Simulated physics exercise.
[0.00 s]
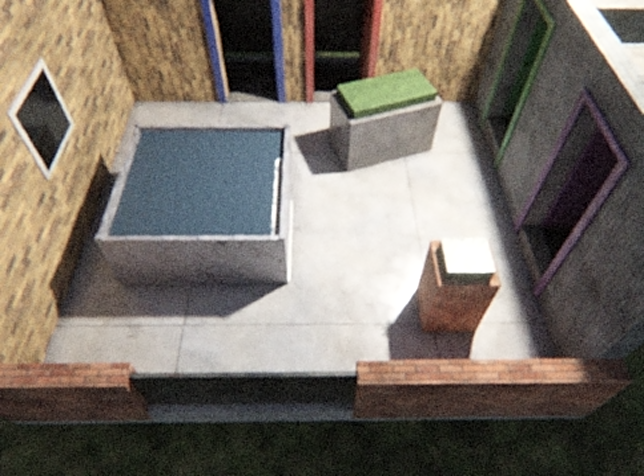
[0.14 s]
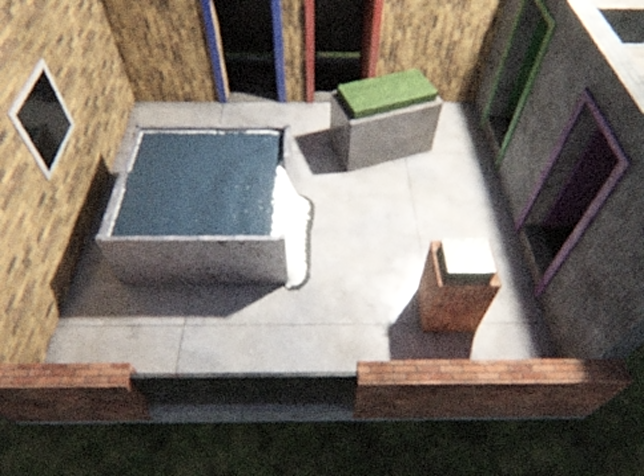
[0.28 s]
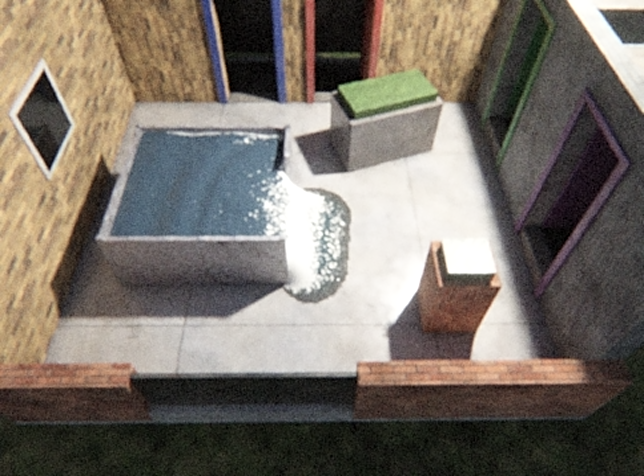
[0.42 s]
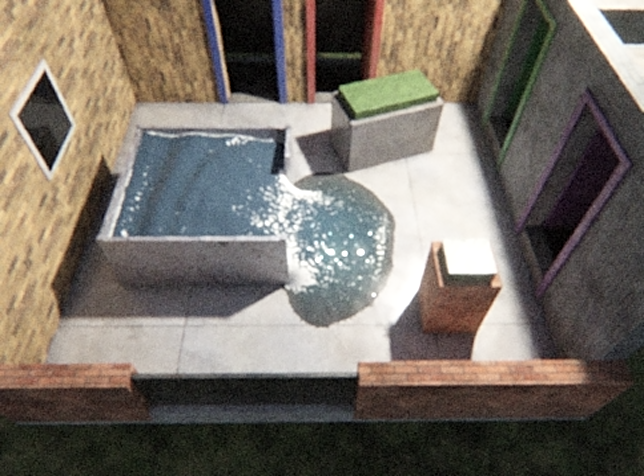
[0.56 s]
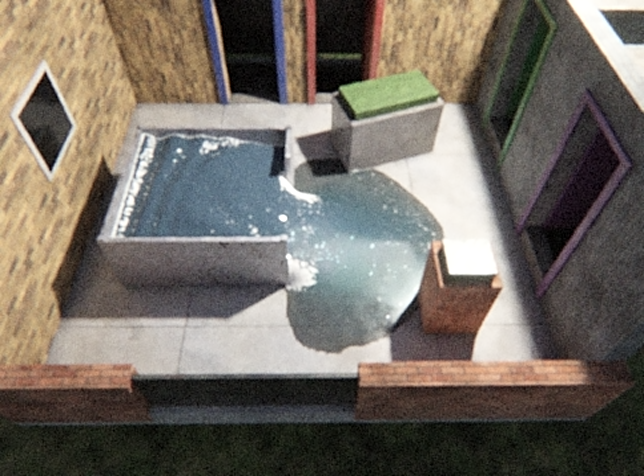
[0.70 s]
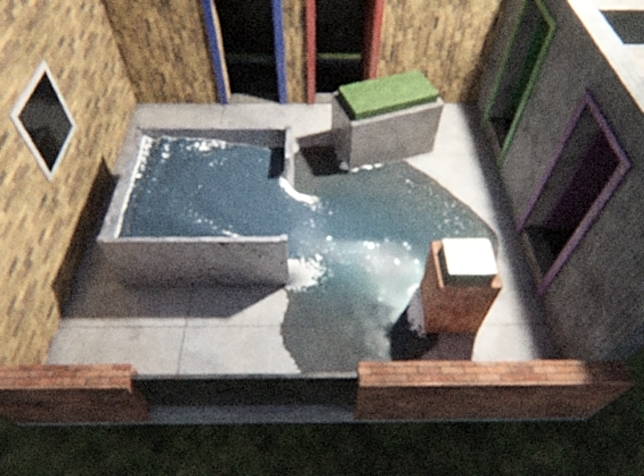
The clip shows a walled yard seen from above, where still water in a raised rectangular tank begins pouring out through its right side, spreading across the pale paving and around the base of a small brick pillar.
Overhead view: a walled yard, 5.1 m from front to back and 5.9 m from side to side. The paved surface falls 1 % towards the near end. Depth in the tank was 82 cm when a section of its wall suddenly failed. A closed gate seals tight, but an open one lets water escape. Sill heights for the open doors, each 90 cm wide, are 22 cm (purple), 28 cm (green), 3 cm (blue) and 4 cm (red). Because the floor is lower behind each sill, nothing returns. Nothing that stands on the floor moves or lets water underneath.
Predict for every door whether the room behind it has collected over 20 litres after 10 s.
In the end at the purple door the limit will be crossed, at the green door the limit will not be crossed, at the blue door the limit will not be crossed, at the red door the limit will not be crossed.
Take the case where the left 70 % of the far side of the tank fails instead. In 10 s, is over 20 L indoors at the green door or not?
Then green does not exceed it.
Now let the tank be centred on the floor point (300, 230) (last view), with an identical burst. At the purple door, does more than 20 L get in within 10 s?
Purple: Too much.
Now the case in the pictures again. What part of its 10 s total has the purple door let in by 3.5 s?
Some 95 per cent by then.
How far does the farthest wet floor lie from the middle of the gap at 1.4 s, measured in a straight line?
3.8 m.
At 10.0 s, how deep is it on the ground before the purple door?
The depth comes to around 11.0 centimetres.
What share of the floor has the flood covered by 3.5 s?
About 70 per cent.
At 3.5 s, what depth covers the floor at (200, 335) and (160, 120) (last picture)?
It's near 2 cm at the first point and near 0 cm at the second.
After 1.4 s water covers 40 % of the floor and is deepest (42 cm) near (416, 304); purple door 32 cm at the sill, 50 L in, green door 15 cm at the sill, 0 L in, blue door not reached, red door not reached.
After 2.2 s water covers 45 % of the floor and is deepest (41 cm) near (520, 268); purple door 38 cm at the sill, 156 L in, green door 25 cm at the sill, 0 L in, blue door not reached, red door 1 cm at the sill, 0 L in.
After 3.5 s water covers 70 % of the floor and is deepest (31 cm) near (517, 257); purple door 26 cm at the sill, 250 L in, green door 15 cm at the sill, 1 L in, blue door 2 cm at the sill, 0 L in, red door 7 cm at the sill, 0 L in.
After 6.0 s water covers 95 % of the floor and is deepest (22 cm) near (498, 197); purple door 15 cm at the sill, 269 L in, green door 20 cm at the sill, 1 L in, blue door 4 cm at the sill, 1 L in, red door 6 cm at the sill, 6 L in.
After 10.0 s water covers 95 % of the floor and is deepest (20 cm) near (135, 392); purple door 11 cm at the sill, 270 L in, green door 8 cm at the sill, 1 L in, blue door 8 cm at the sill, 5 L in, red door 3 cm at the sill, 10 L in.
